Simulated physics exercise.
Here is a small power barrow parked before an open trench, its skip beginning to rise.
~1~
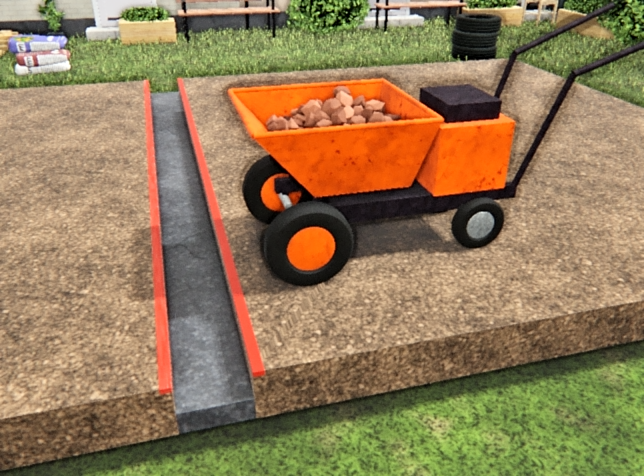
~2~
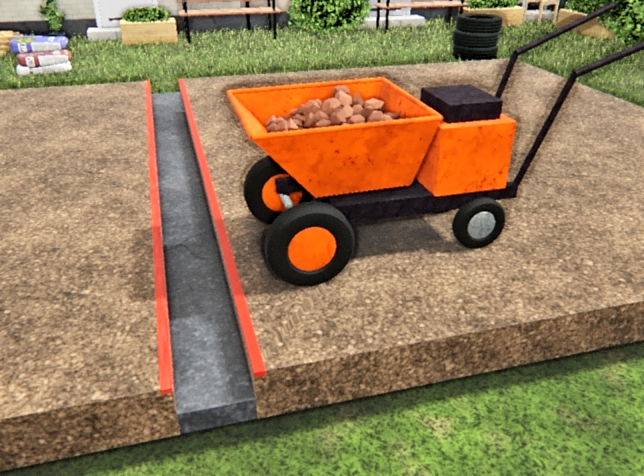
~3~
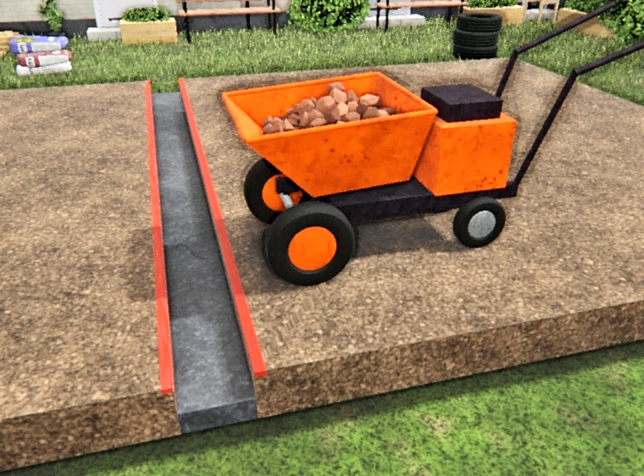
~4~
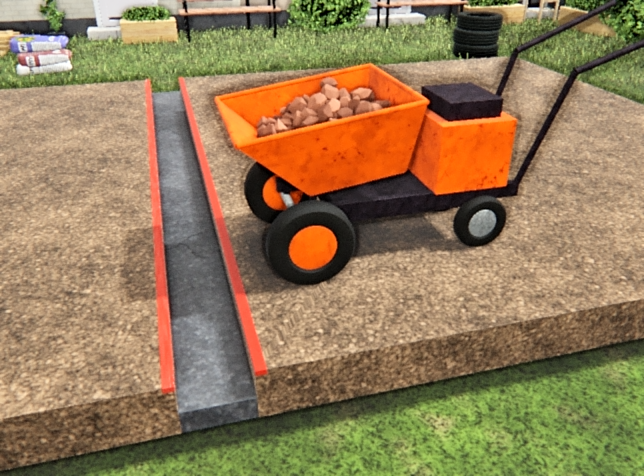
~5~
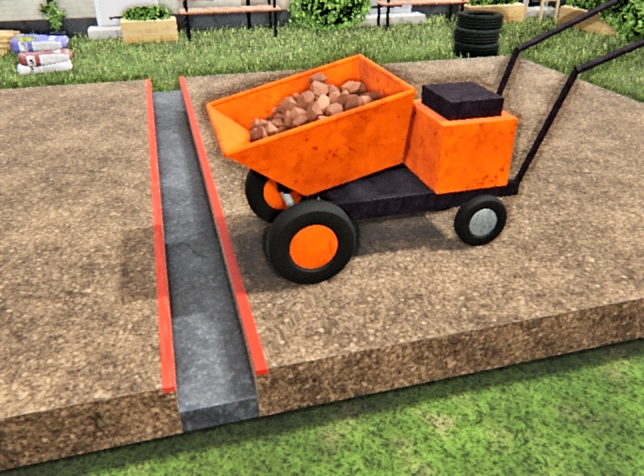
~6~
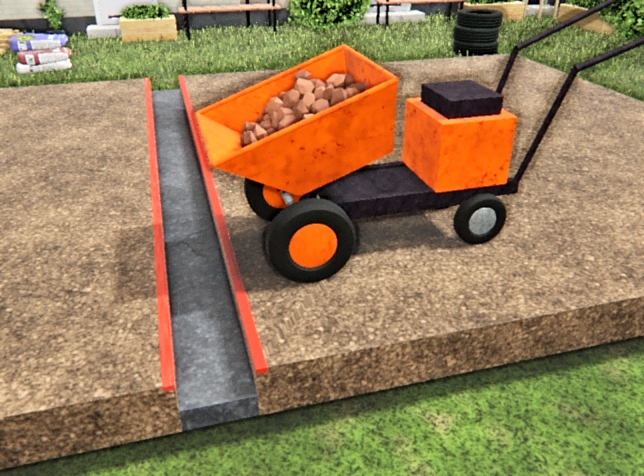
On a raised bed of brown earth beside grass, an orange power barrow loaded with rubble stands to the right of a narrow, red-edged trench. Its skip, level at first, tilts slightly toward the left, then more steeply, its lip lowering over the trench's near edge while the wheels stay put.
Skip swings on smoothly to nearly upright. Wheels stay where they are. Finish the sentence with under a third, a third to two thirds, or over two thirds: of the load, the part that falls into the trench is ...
The part that falls into the trench is under a third.
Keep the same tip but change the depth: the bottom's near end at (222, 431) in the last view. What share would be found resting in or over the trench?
Near 20 %.
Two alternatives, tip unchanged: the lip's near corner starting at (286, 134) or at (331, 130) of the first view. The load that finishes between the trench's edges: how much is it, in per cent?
About 60 per cent for the first spot and about 70 per cent for the second.
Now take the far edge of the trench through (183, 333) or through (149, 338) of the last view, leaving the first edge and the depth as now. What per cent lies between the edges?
For the first it's 0 per cent, for the second 50 per cent.
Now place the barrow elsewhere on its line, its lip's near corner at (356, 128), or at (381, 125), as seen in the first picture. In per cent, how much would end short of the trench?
20 % then 30 %.
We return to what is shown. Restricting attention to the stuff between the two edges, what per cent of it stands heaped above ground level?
Estimate: Near 25 per cent.
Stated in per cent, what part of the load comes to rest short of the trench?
0 %.
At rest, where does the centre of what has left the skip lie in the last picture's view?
Last view, centre at rest - approx. (126, 261).
Shortly afterwards, skip tipped steeply; the whole lot in the skip.
Next, skip tipped right over; the bulk in the skip; a little in or heaped over the trench; near a quarter beyond it; only a few falling.
Some moments later, skip tipped right over; near a third in the skip; a little in or heaped over the trench; near half beyond it.
In the end, skip tipped right over; near a quarter in the skip; near a quarter in or heaped over the trench; near half beyond it.
